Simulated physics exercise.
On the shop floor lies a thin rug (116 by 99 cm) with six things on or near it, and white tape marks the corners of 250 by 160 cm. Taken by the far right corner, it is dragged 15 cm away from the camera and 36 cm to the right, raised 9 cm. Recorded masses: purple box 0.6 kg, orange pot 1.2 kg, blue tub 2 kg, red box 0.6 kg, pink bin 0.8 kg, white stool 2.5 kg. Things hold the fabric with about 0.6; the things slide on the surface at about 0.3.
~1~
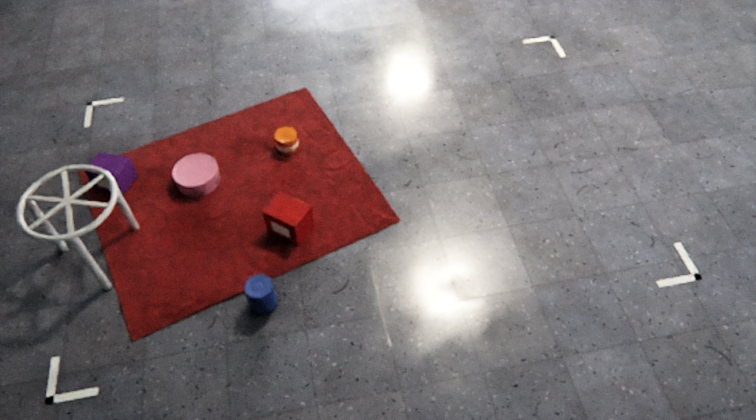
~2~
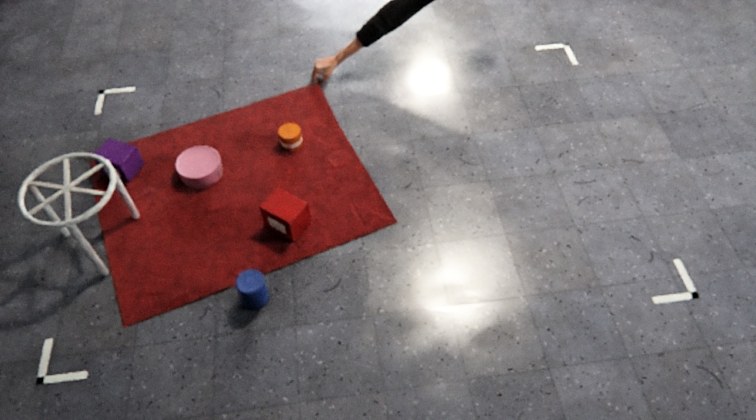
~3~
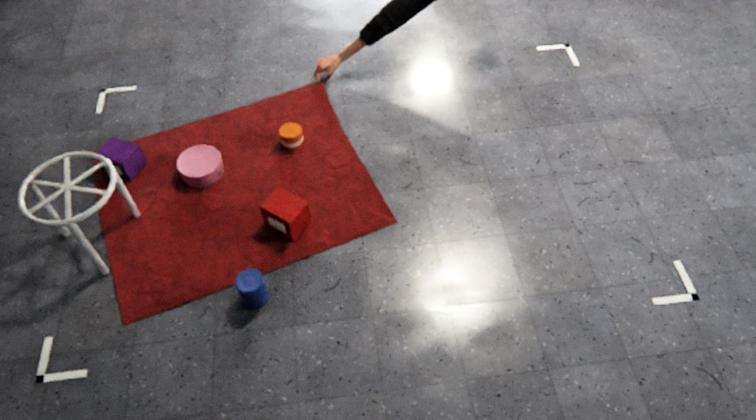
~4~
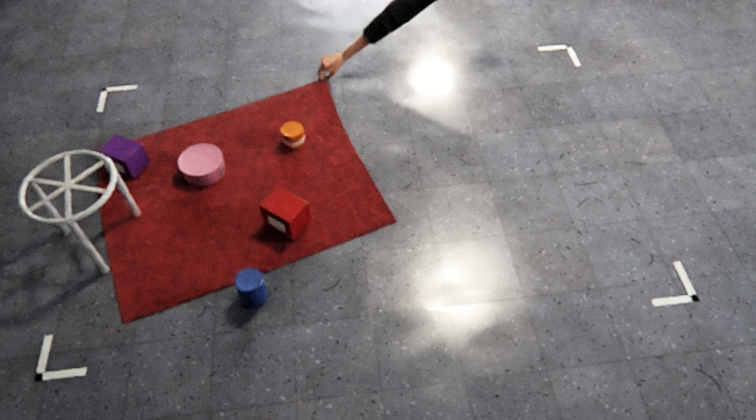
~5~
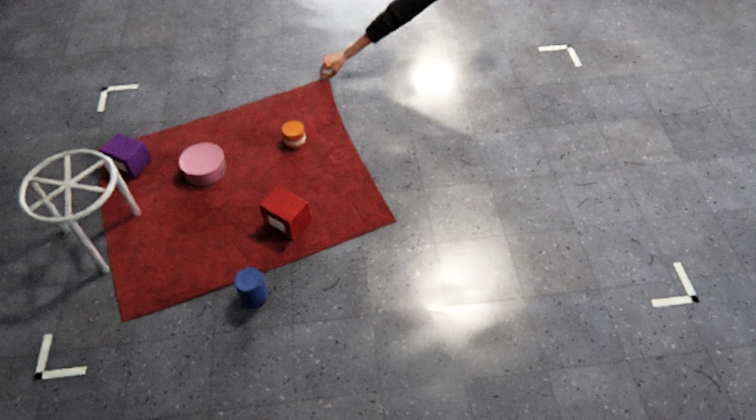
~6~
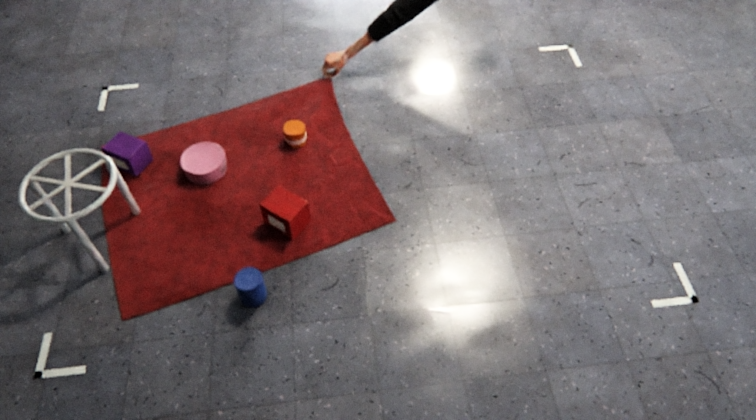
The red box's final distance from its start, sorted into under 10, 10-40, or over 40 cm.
Its travel is in between.
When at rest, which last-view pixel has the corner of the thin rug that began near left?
In the final picture it's somewhere around (178, 253).
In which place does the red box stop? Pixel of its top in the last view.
In the last view, the top sits at about (336, 162).
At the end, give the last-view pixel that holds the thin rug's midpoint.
I'd point to about (295, 143).
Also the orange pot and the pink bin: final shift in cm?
Orange pot: 35 cm; pink bin: 40 cm.
Next, middle of the thin rug at (258, 168); red box 10 cm off its start, purple box 18 cm off its start, pink bin 15 cm off its start.
Then, middle of the thin rug at (279, 155); red box 21 cm off its start, purple box 32 cm off its start, pink bin 28 cm off its start.
After that, middle of the thin rug at (291, 145); red box 28 cm off its start at (333, 165), purple box 42 cm off its start at (187, 99), pink bin 37 cm off its start at (261, 117).
Later, middle of the thin rug at (295, 143); red box 30 cm off its start, purple box 44 cm off its start, pink bin 39 cm off its start.
At the end, middle of the thin rug at (295, 143); red box 30 cm off its start at (336, 162), purple box 44 cm off its start at (190, 96), pink bin 39 cm off its start at (265, 114), orange pot 37 cm off its start at (355, 95).
